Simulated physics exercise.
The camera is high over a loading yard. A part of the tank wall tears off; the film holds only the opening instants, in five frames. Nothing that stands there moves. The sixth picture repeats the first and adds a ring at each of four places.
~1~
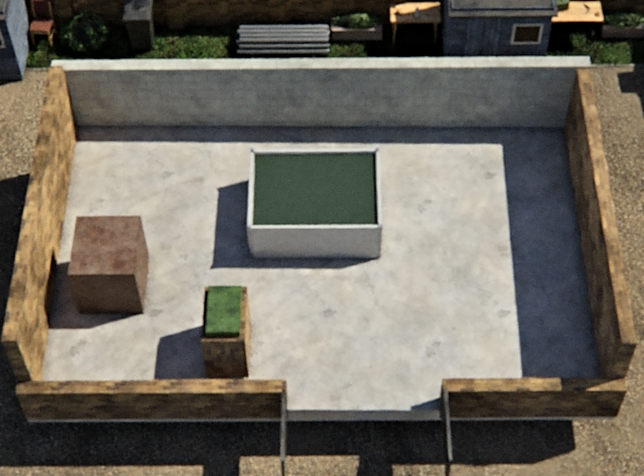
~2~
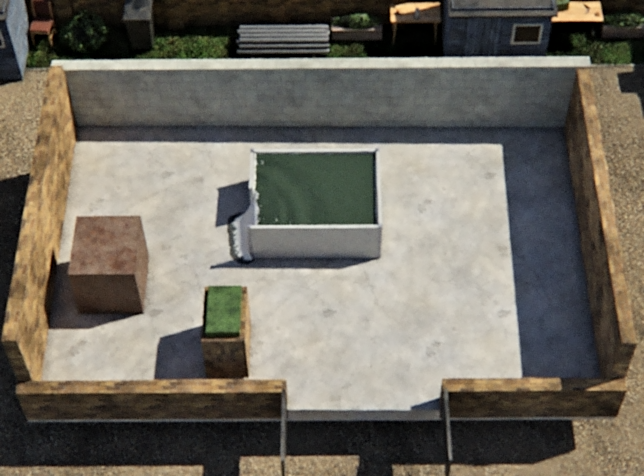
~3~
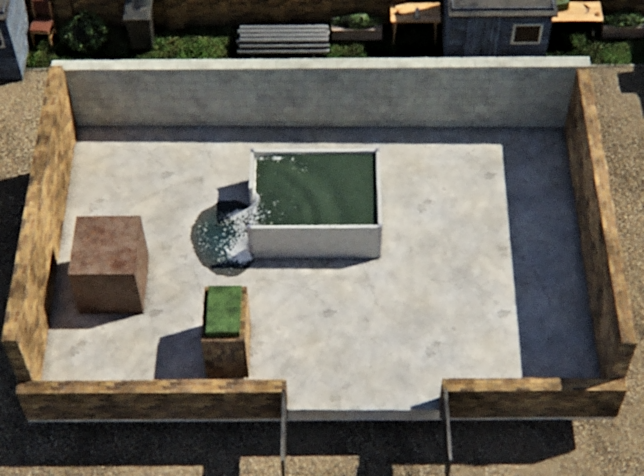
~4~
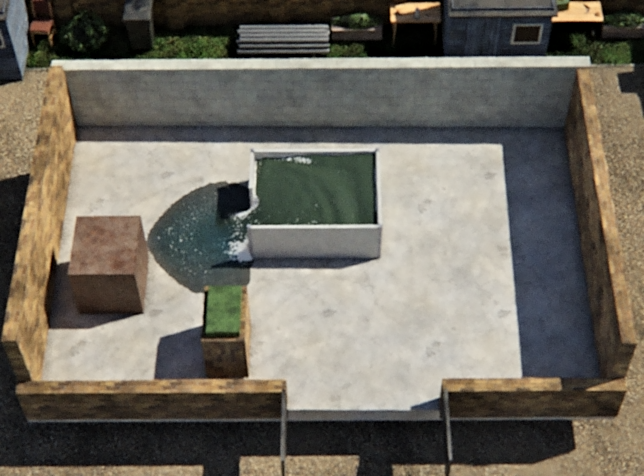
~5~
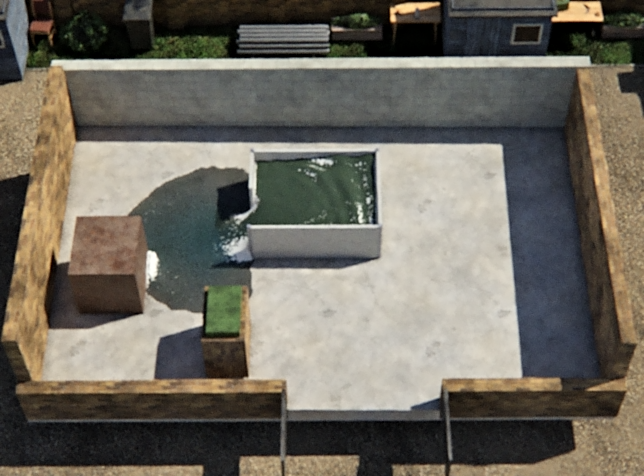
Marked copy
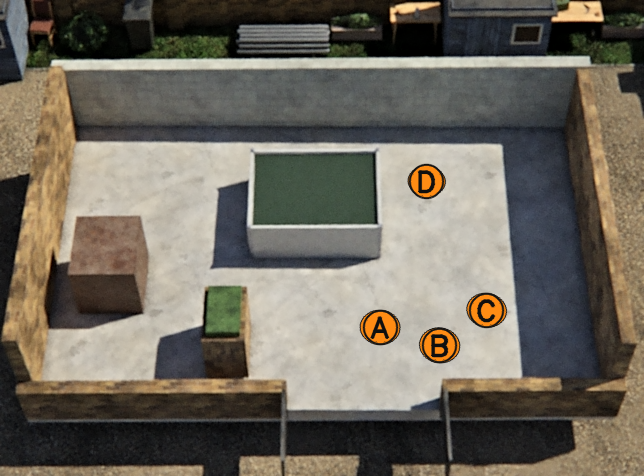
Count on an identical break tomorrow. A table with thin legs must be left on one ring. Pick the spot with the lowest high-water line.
It is D.
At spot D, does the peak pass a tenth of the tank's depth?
No.
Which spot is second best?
A it is.
On the marked copy, A at (380, 327); B at (439, 345); C at (486, 310); D at (426, 181).
With A, the water peaks at about 8 % of the depth that stood in the tank.
With B, the water peaks at about 15 % of the depth that stood in the tank.
With C, the water peaks at about 15 % of the depth that stood in the tank.
With D, the water peaks at about 4 % of the depth that stood in the tank.
